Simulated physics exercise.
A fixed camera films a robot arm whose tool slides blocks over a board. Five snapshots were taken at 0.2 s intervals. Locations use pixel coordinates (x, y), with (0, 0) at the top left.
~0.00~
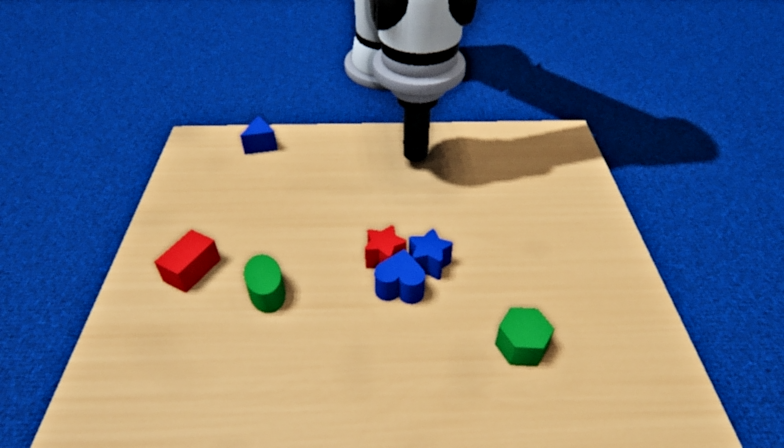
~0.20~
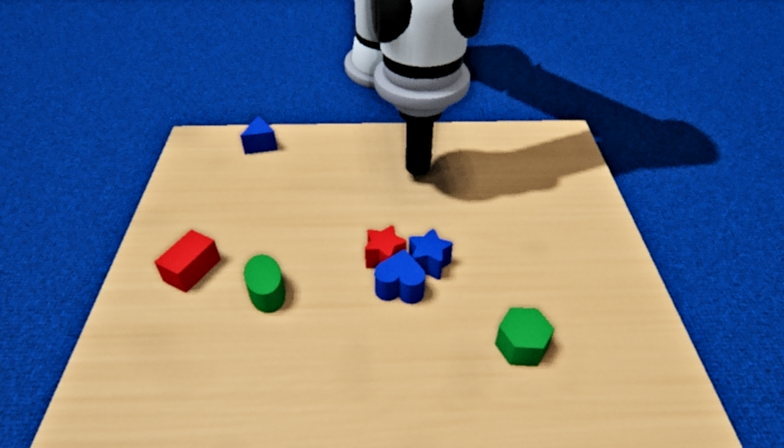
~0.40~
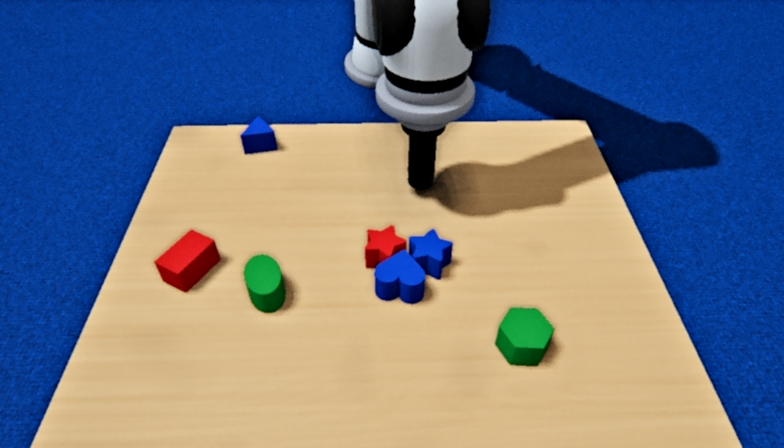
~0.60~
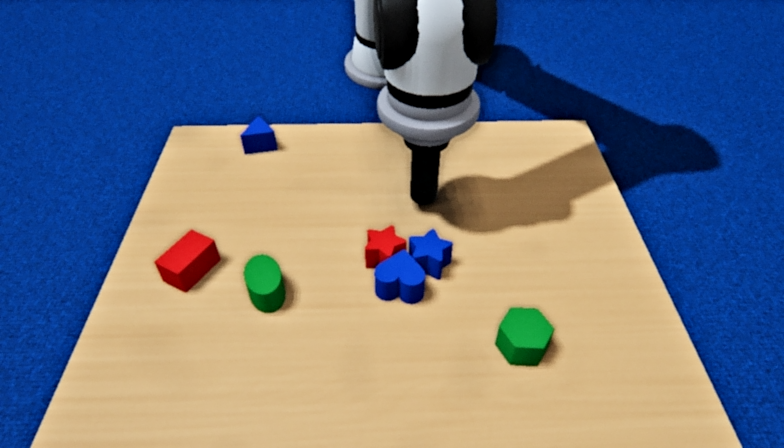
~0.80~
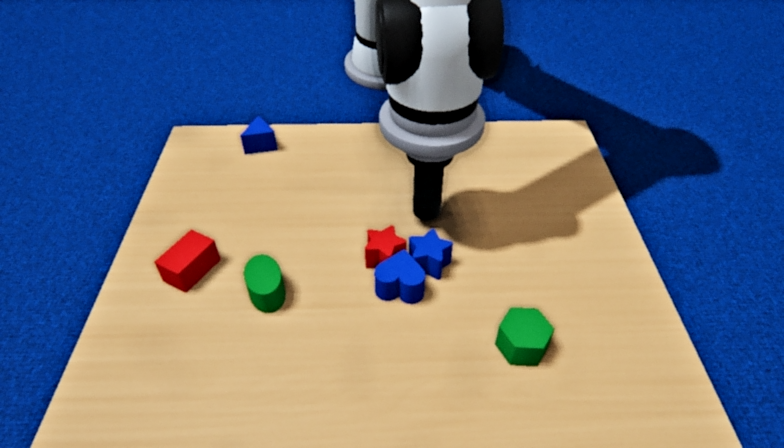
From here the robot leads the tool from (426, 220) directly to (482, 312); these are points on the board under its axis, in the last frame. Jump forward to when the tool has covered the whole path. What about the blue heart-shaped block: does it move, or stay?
At the end, its place is different.
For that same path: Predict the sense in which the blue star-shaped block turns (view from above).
Seen from overhead, it turns clockwise.
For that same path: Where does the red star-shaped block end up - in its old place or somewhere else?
The red star-shaped block keeps its place.
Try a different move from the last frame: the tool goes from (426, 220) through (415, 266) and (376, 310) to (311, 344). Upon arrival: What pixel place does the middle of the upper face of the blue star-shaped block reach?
It is at (438, 270).
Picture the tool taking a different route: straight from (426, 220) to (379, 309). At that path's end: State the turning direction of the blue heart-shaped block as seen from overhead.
It twists anticlockwise.
On the path given first. One third of the way, tool at (443, 240); blue heart-shaped block at (396, 274); blue star-shaped block at (430, 254), turned 15° clockwise.
Two thirds of the way, tool at (462, 270); blue heart-shaped block at (391, 277); blue star-shaped block at (433, 273), turned 70° clockwise.
At the end, tool at (483, 303); red star-shaped block unmoved; blue heart-shaped block at (391, 277); blue star-shaped block at (439, 280), turned 105° clockwise; green hexagon unmoved.
